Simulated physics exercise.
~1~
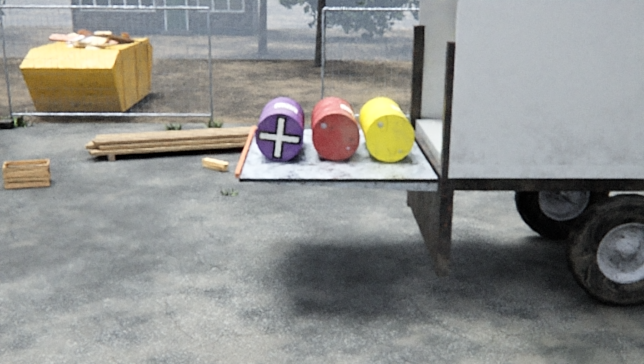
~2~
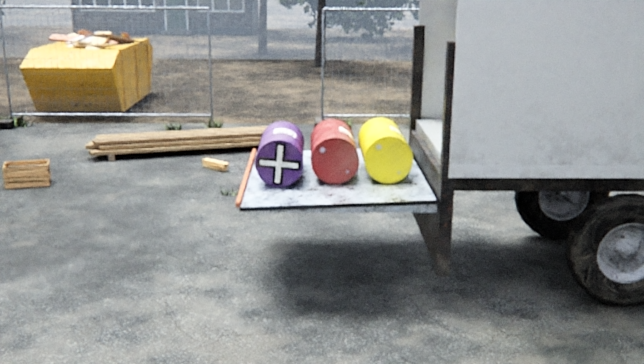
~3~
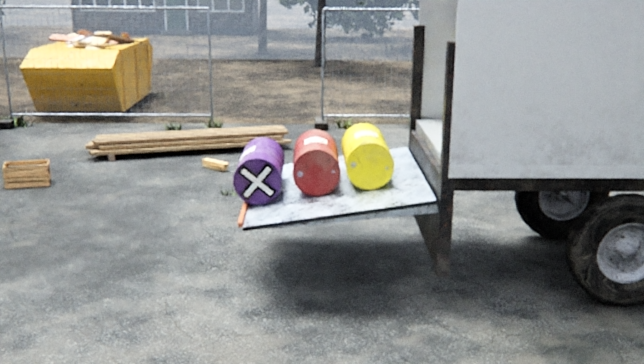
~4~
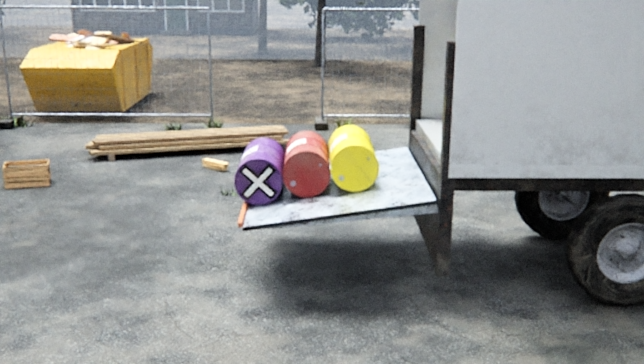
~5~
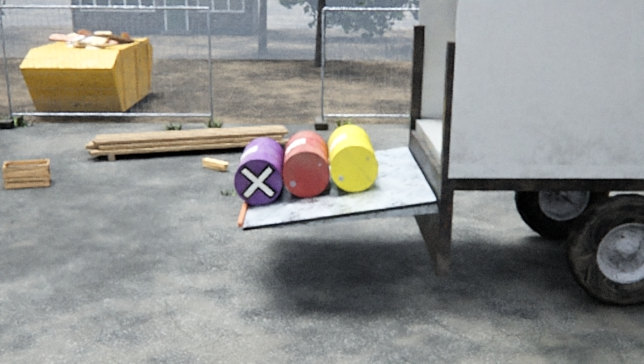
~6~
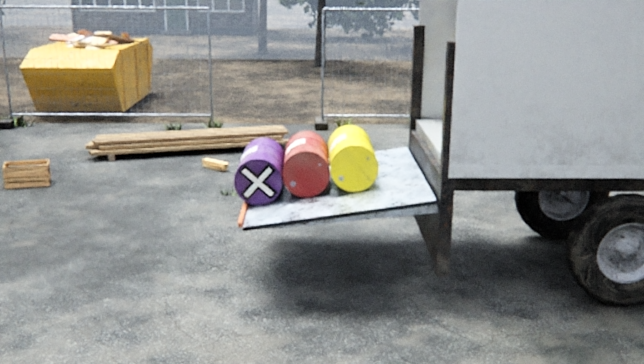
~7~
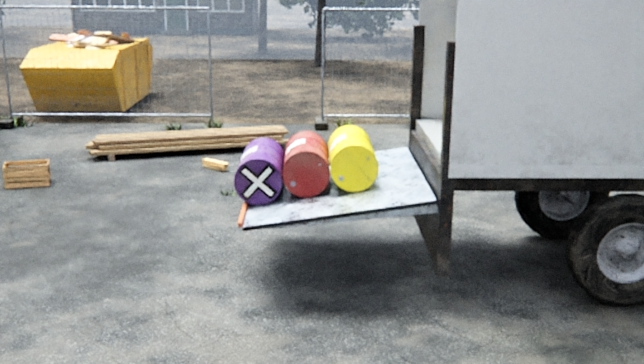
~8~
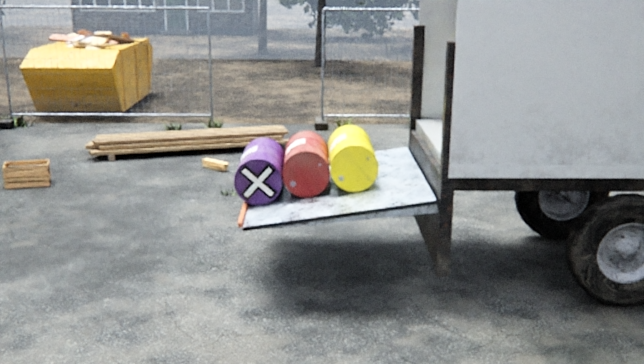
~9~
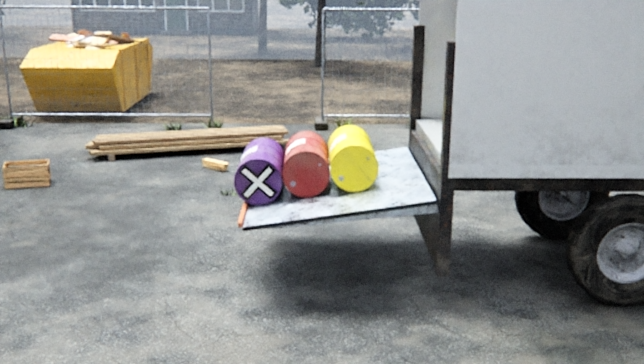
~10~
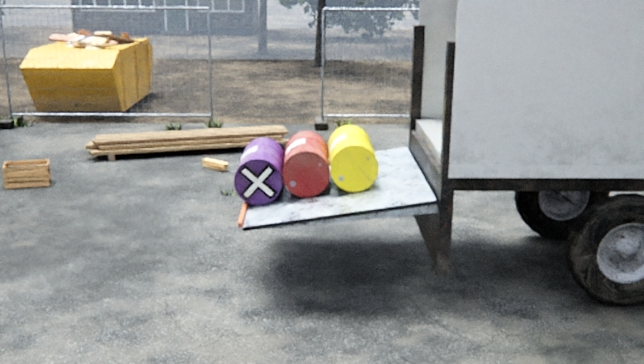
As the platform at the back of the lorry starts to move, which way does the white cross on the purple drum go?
The white cross moves down along with the drum as the platform lowers.
